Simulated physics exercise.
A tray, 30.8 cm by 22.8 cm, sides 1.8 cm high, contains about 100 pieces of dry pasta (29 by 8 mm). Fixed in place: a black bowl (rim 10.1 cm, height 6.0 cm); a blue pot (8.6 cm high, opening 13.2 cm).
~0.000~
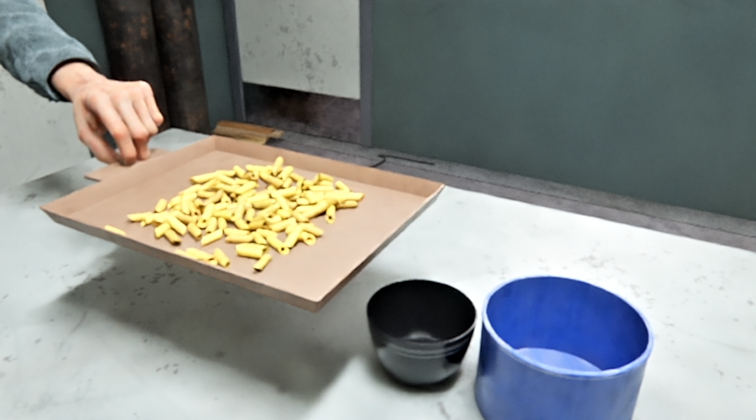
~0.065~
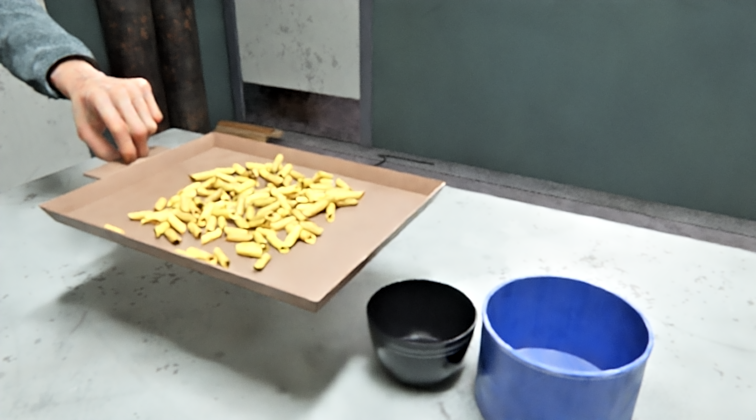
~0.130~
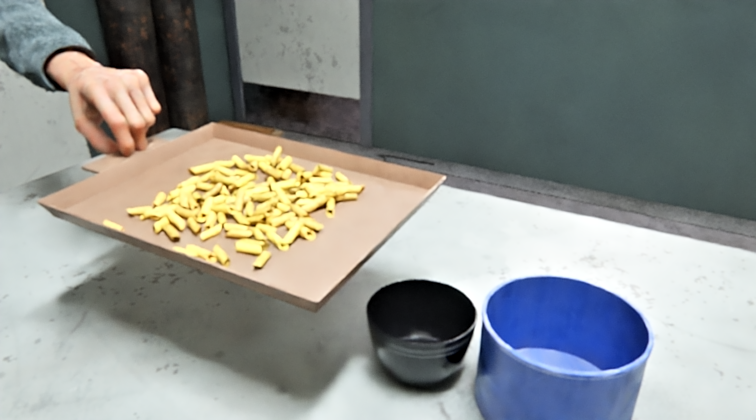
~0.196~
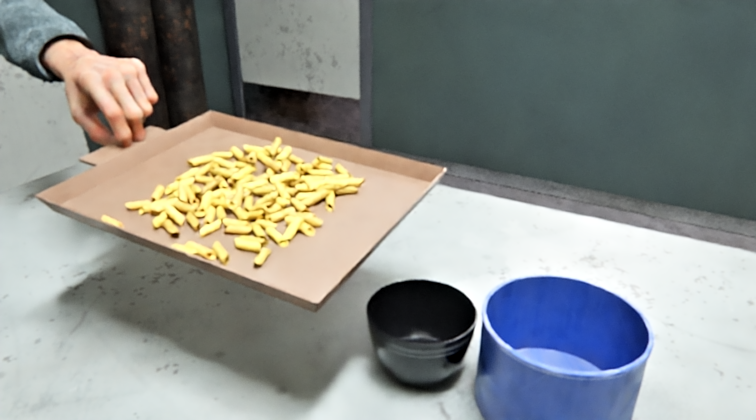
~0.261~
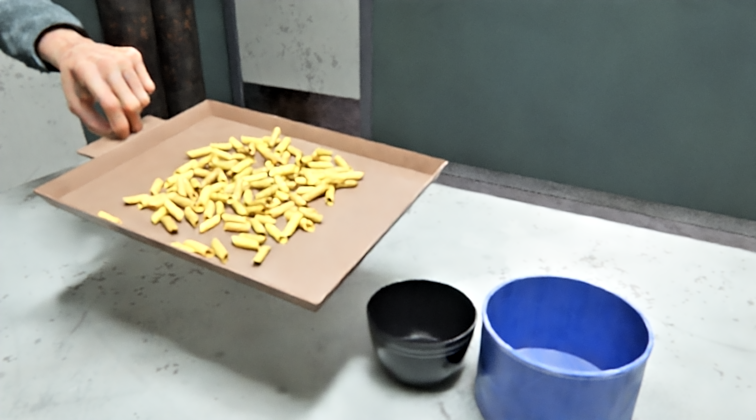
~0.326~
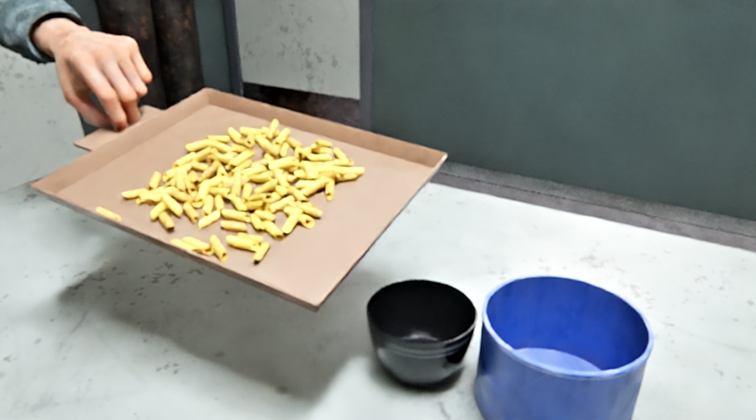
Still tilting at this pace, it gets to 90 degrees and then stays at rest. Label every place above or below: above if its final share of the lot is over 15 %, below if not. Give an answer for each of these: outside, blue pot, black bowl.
Outside everything: Above, blue pot: Below, black bowl: Below.
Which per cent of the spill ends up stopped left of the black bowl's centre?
Near 70 in a hundred.
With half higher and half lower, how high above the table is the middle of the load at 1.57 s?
18 centimetres, roughly.
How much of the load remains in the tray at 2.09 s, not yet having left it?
Share remaining: Approx. 10 %.
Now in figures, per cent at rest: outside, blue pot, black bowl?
Outside 100; blue pot 0; black bowl 0.
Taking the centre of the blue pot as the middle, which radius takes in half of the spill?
Some 24 centimetres.
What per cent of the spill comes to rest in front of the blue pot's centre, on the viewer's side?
I'd say roughly 100 in a hundred.
Then, at 1.01 s, tilt 37 degrees; tray 100 %; middle of all pieces near (233, 200).
After 1.57 s, tilt 59 degrees; outside 5 %, tray 90 %, in the air 5 %; middle of all pieces near (232, 229).
After 2.09 s, tilt 79 degrees; outside 85 %, tray 10 %, in the air 10 %.
After 2.59 s, tilt 90 degrees; outside 100 %.
At rest (3.3 s), blue pot 0 %, outside 100 %, black bowl 0 %, tray 0 %.
